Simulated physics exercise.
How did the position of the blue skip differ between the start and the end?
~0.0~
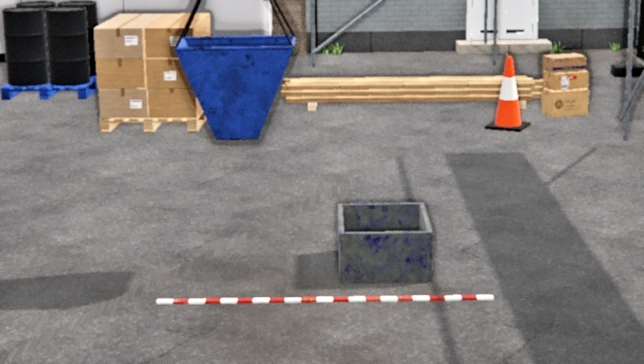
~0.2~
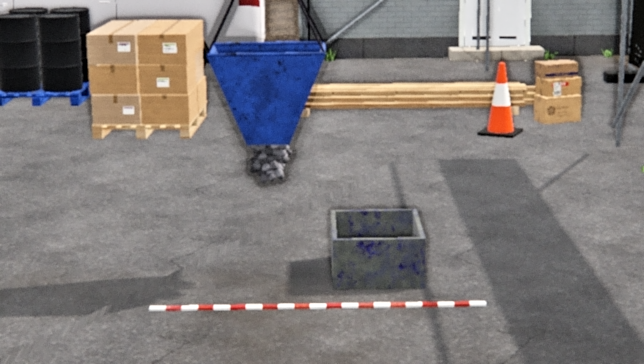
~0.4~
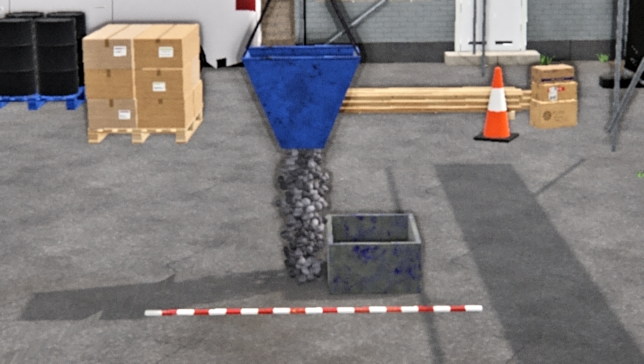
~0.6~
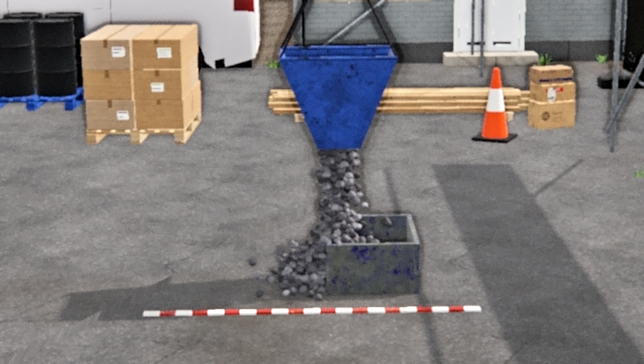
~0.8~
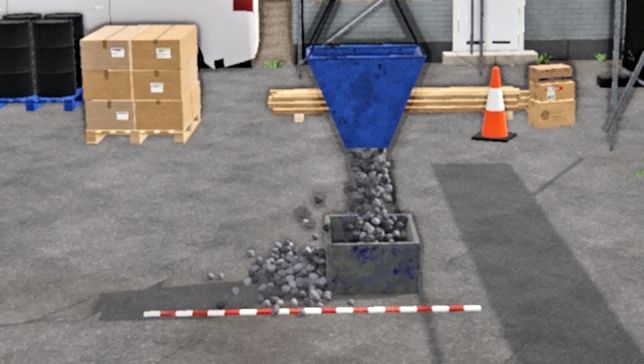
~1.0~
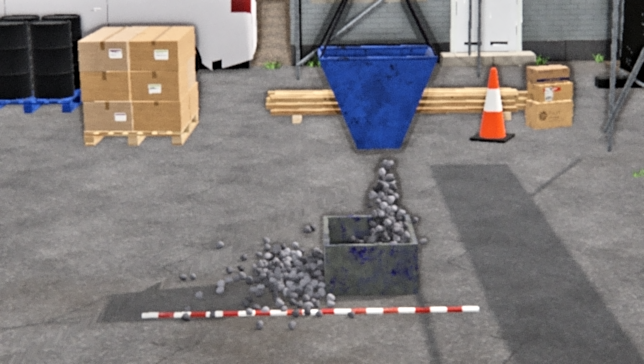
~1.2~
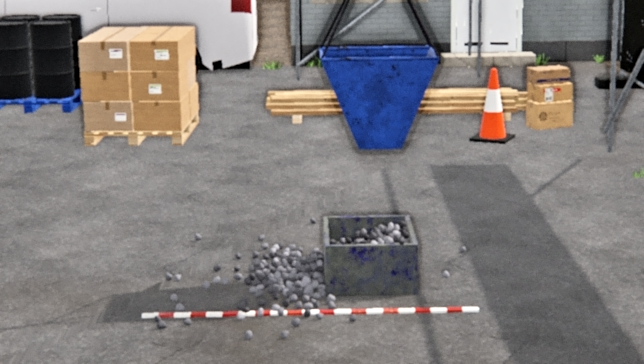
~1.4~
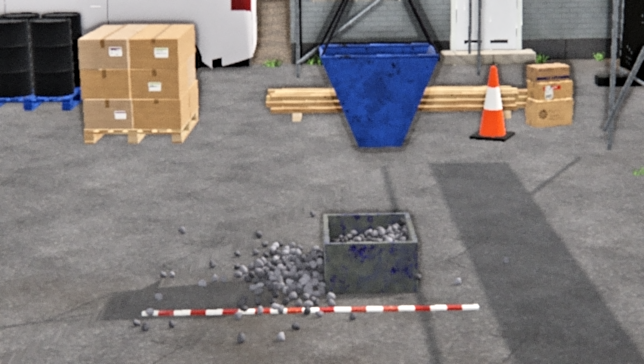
At the start the skip hung on the left, next to the stacked cardboard boxes. By the end it was farther right, in front of the middle of the wooden planks and beyond the bin.
